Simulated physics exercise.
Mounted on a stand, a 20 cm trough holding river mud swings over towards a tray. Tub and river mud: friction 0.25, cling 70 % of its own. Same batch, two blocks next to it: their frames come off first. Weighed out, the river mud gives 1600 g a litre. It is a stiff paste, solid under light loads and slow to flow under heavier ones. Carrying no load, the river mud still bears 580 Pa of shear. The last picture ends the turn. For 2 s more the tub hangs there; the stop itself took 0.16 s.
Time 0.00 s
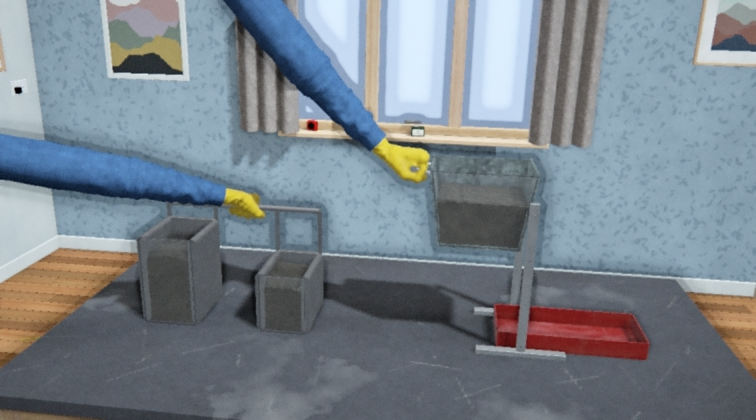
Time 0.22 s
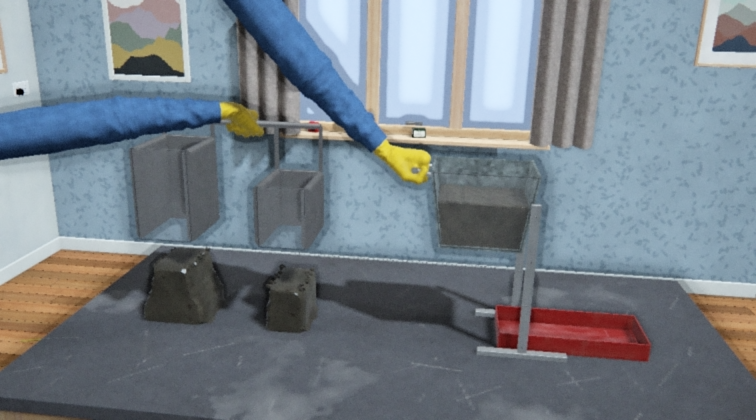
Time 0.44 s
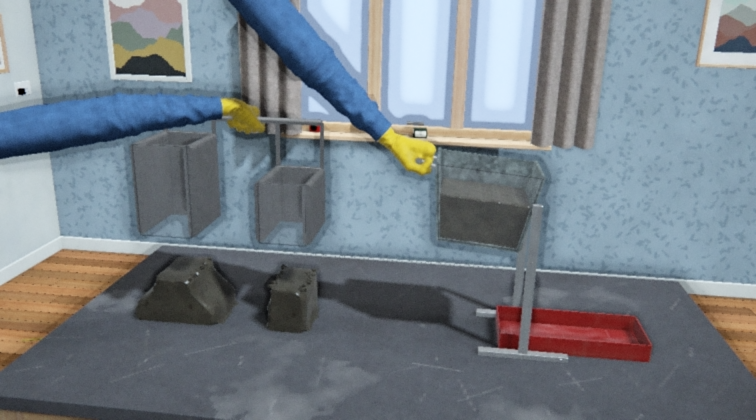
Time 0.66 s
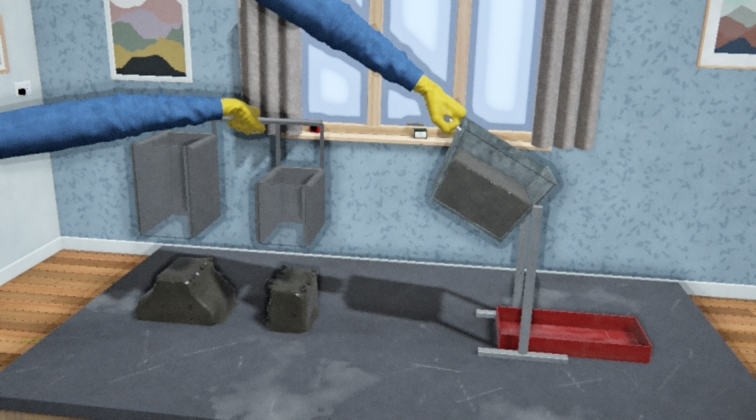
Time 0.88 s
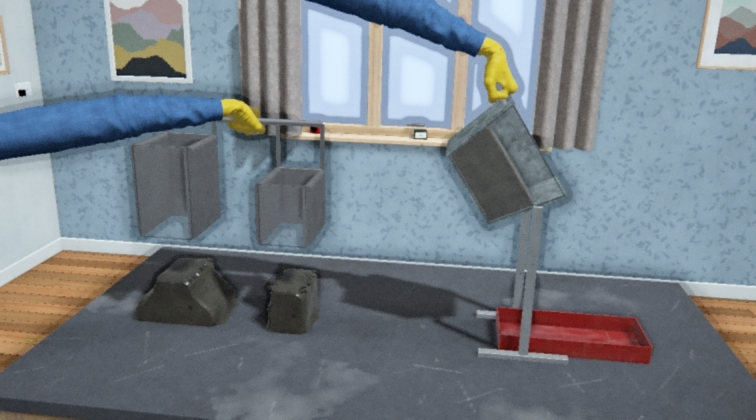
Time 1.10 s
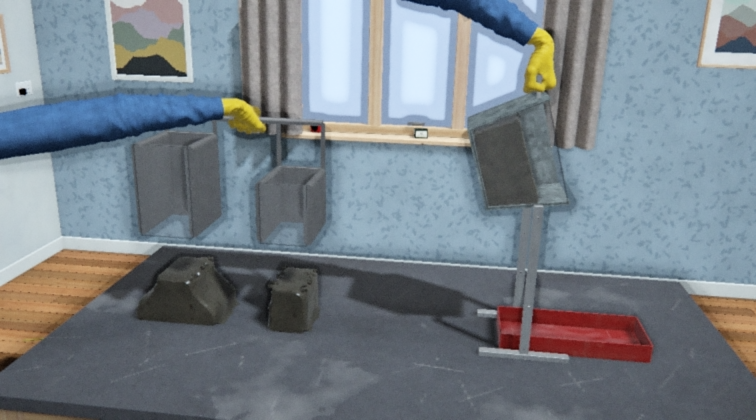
Two gloved hands lift molds off dark mud blocks, then tilt a clear-sided tub rightward.
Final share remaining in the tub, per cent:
Near 100 %.
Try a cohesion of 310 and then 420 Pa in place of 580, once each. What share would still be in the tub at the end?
Going in order, it's 70 % and then 90 %.
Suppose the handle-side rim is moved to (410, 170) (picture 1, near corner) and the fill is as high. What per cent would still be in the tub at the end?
Then about 90 %.
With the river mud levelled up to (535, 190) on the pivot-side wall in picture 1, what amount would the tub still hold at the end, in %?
In that case some 75 per cent.
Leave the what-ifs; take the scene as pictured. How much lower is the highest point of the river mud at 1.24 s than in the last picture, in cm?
I reckon it's close to 2 cm.
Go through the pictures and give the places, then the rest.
The first picture shows handle-side rim at (433, 170), tilt 0 degrees; top of the river mud at (463, 202); blocks stand 22 cm, 14 cm (left to right).
The second picture shows handle-side rim at (435, 172), tilt 0 degrees; top of the river mud at (464, 203); blocks stand 18 cm, 14 cm (left to right).
The third picture shows handle-side rim at (439, 164), tilt 5 degrees; top of the river mud at (444, 195); blocks stand 14 cm, 14 cm (left to right).
The fourth picture shows handle-side rim at (467, 129), tilt 29 degrees; top of the river mud at (457, 161); blocks stand 14 cm, 14 cm (left to right).
The fifth picture shows handle-side rim at (515, 105), tilt 57 degrees; top of the river mud at (486, 129); blocks stand 14 cm, 14 cm (left to right).
The sixth picture shows handle-side rim at (550, 101), tilt 74 degrees; top of the river mud at (515, 120); blocks stand 14 cm, 14 cm (left to right).
After 1.24 s, the tub is at 74 degrees and holds 100 %.
After 1.41 s, the tub is at 74 degrees and holds 100 %.
After 1.58 s, the tub is at 74 degrees and holds 100 %.
After 1.75 s, the tub is at 74 degrees and holds 100 %.
After 3.10 s, at the end, the tub is at 74 degrees and holds 100 %.
